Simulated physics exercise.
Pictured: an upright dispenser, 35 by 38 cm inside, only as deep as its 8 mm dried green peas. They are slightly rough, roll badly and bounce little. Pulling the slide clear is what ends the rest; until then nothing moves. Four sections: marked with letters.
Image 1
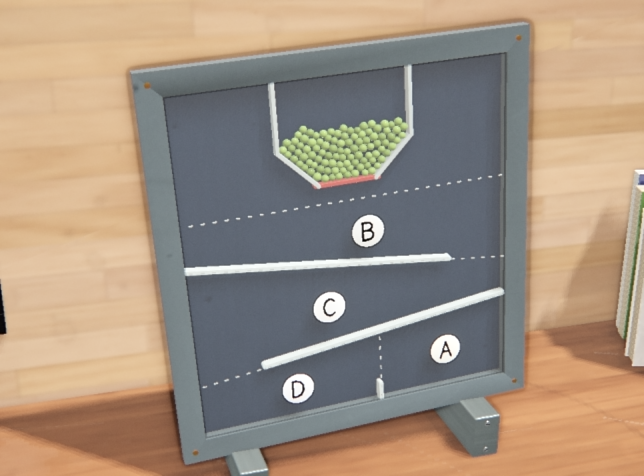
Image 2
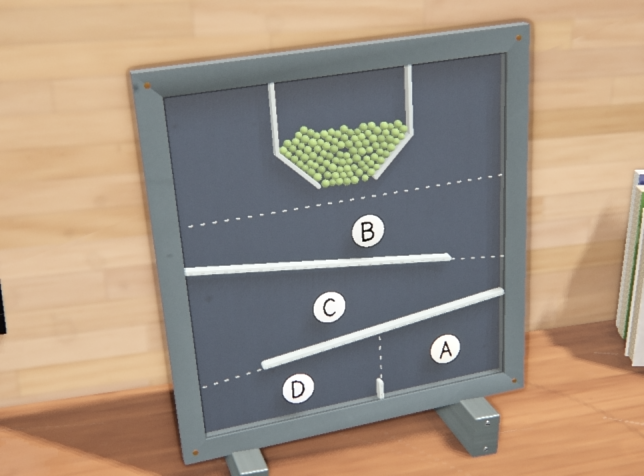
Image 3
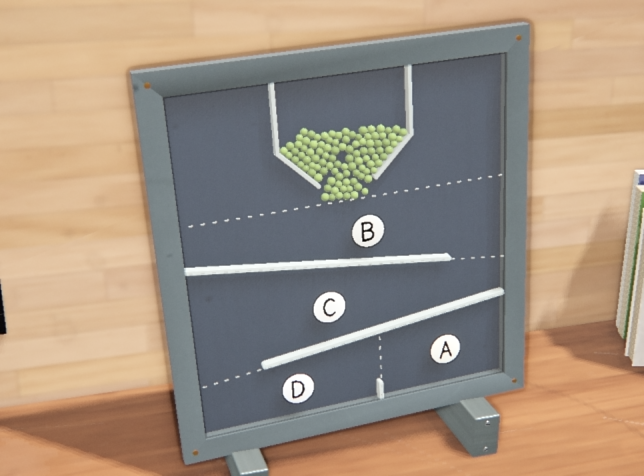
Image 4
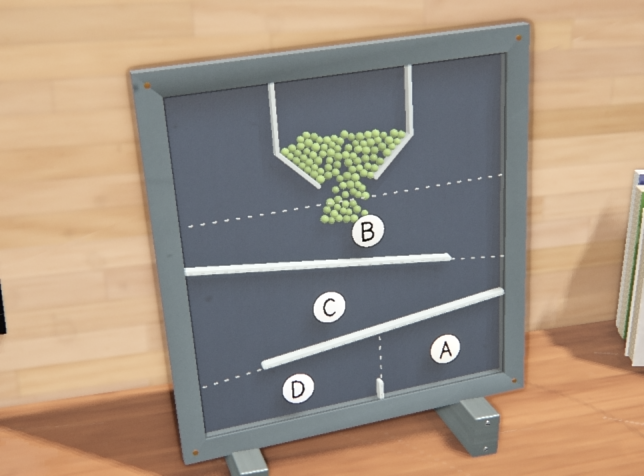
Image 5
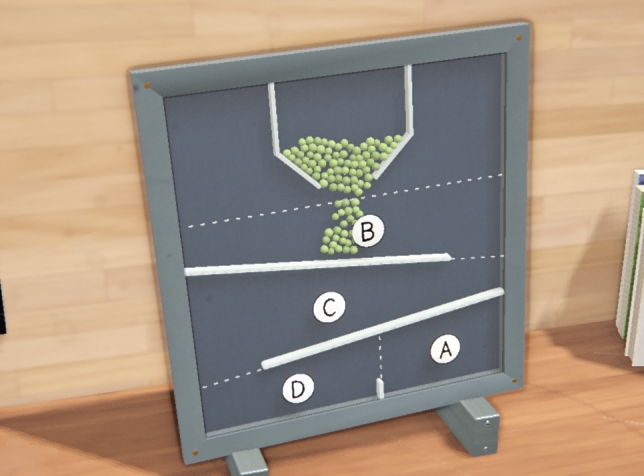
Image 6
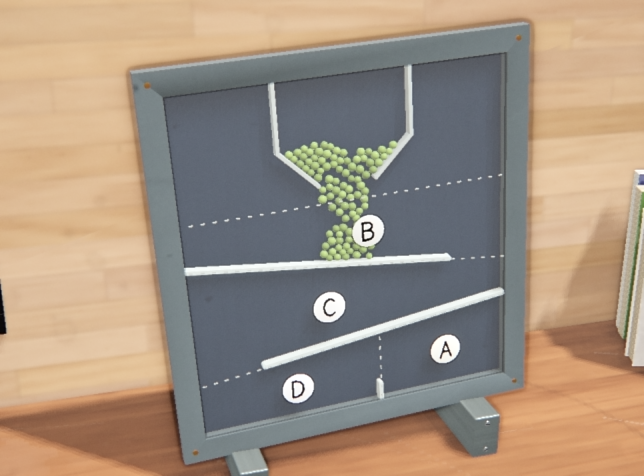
The clip opens on green peas resting in a funnel above a red slide, in an upright framed board with lettered sections. The slide disappears from the opening and peas drop in a clump through the gap. They stream down into section B, landing and piling on the upper white bar.
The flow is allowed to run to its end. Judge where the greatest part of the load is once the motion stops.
The greatest part is in the one marked B.
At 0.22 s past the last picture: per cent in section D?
Around 0 per cent.
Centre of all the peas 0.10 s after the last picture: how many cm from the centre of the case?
Position estimate: Left 1 cm, above 3 cm.
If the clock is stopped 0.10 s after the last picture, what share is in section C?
The share there is around 0 percent.
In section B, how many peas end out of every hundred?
Around 90 %.
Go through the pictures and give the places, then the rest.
In the first frame, tilted 4° anticlockwise; about 100 peas; load centre (347, 152); A (445, 349), B (368, 231), C (329, 307), D (298, 389); slide (315, 186) to (378, 176).
In the second frame, load centre (347, 156); 2 out, leading pea (347, 181).
In the third frame, load centre (349, 159); 15 out, leading pea (332, 197).
In the fourth frame, load centre (337, 165); 25 out, leading pea (354, 219).
In the fifth frame, load centre (346, 181); 38 out, leading pea (354, 250).
In the sixth frame, load centre (342, 195); 52 out, leading pea (369, 256); wall ends (447, 257), (264, 365), (380, 382), (270, 79) to (318, 185), (375, 176) to (408, 61).
Then, 0.10 s after the last picture, the peas' middle is 1 cm left of and 3 cm above the centre; B 75 %.
Then, 0.22 s after the last picture, the peas' middle is 1 cm right of and level with the centre; B 95 %, C 5 %.
Then, 0.45 s after the last picture, the peas' middle is 1 cm right of and 1 cm below the centre; B 90 %, C 10 %.
All still 2.4 s after it, A 0 %, B 90 %, C 5 %, D 5 %.
